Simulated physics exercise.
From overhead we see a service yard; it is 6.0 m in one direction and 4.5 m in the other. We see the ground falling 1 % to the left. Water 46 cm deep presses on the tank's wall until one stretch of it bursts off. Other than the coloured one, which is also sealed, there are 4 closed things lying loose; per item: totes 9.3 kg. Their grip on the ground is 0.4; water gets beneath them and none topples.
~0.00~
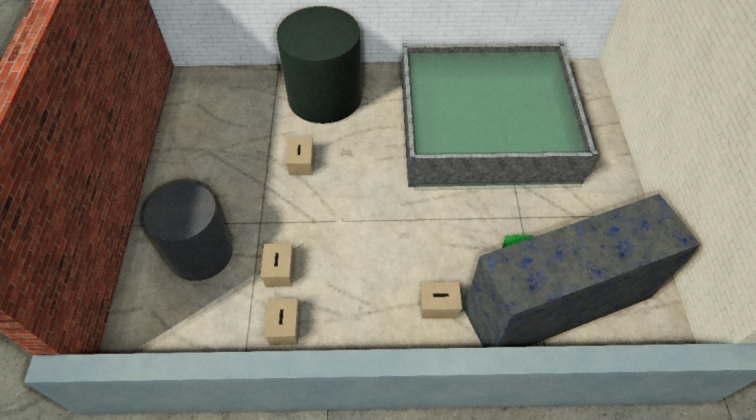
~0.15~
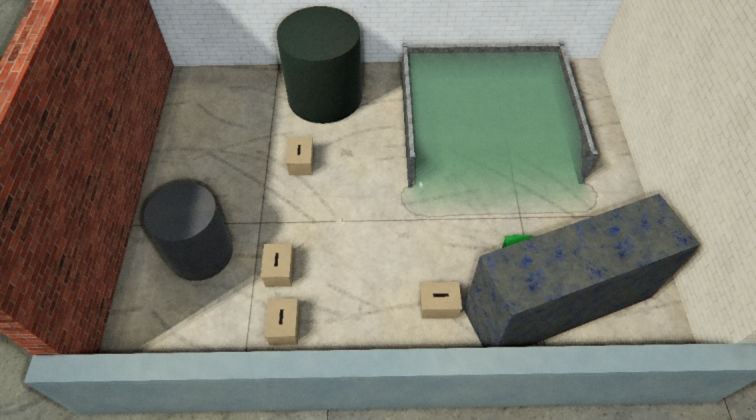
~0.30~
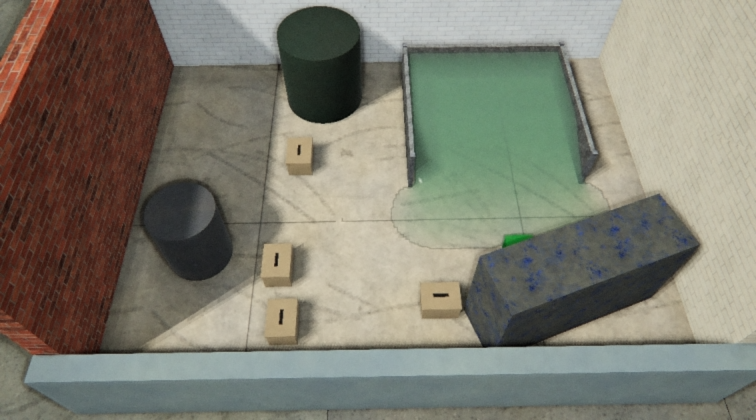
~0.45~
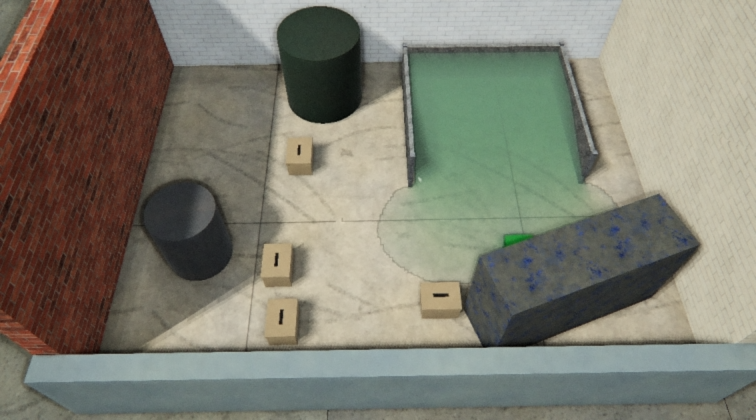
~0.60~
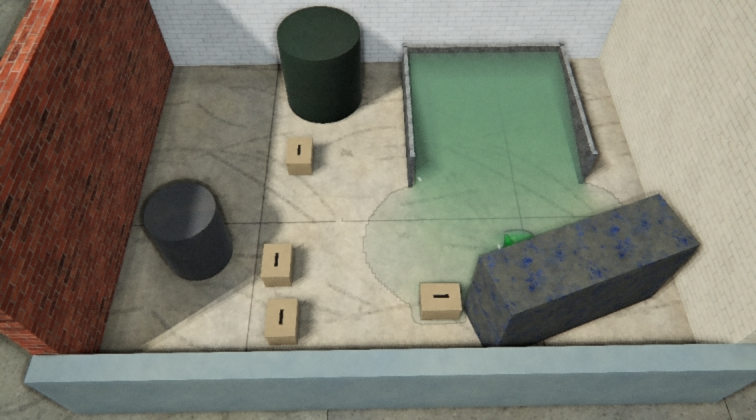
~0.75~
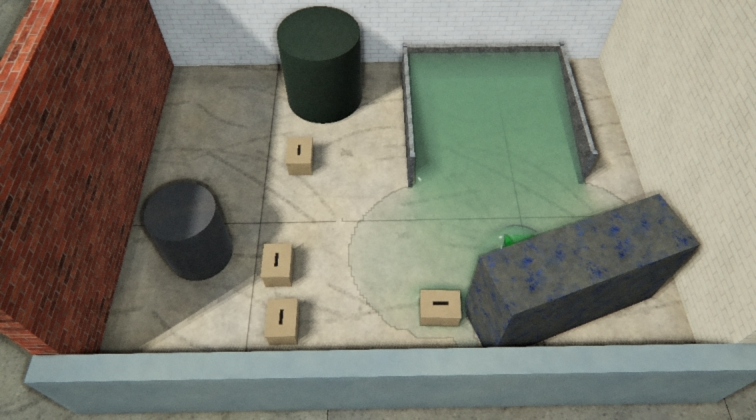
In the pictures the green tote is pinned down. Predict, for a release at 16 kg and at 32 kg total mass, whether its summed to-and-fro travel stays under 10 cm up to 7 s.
Pick: Neither.
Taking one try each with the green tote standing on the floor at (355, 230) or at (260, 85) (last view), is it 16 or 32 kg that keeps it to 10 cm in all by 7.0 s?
Order kept: Heavy pick needed, heavy pick needed.
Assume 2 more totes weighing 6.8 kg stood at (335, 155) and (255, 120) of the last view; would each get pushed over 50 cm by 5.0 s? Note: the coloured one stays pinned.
In that order: Not as far, then not as far.
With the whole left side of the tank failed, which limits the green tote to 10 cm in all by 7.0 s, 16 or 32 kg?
So the lighter choice.
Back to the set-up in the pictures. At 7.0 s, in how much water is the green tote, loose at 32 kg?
About 10 cm.
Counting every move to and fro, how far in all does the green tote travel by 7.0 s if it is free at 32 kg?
I'd say close to 300 cm in total.
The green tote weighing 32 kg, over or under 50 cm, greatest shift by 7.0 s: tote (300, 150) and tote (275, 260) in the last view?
The first is within the limit and the second is over the limit.
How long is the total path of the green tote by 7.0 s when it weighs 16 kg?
About 800 cm altogether.
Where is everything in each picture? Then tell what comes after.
In the first picture, the green tote at (522, 251), on the bottom; 3.7 m2 under water; 0 of 5 have shifted.
In the second picture, the green tote at (522, 251), on the bottom; 4.5 m2 under water; 0 of 5 have shifted.
In the third picture, the green tote at (522, 251), on the bottom; water covers 5.6 m2; 0 of 5 have shifted.
In the fourth picture, the green tote at (522, 251), on the bottom; water covers 6.7 m2; 0 of 5 have shifted.
In the fifth picture, the green tote at (522, 251), on the bottom; water covers 7.4 m2; 0 of 5 have shifted.
In the sixth picture, the green tote at (522, 251) rests on the ground; 8.1 m2 under water; 1 of 5 have shifted.
After 1.4 s the green tote would be 69 cm from its start with 16 kg and 42 cm from its start with 32 kg; 24 cm of water round it then.
After 3.1 s the green tote would be 378 cm from its start with 16 kg and 251 cm from its start with 32 kg; 14 cm of water round it then.
After 4.9 s the green tote would be 431 cm from its start with 16 kg and 292 cm from its start with 32 kg; 13 cm of water round it then.
After 7.0 s the green tote would be 463 cm from its start with 16 kg and 292 cm from its start with 32 kg; 10 cm of water round it then.
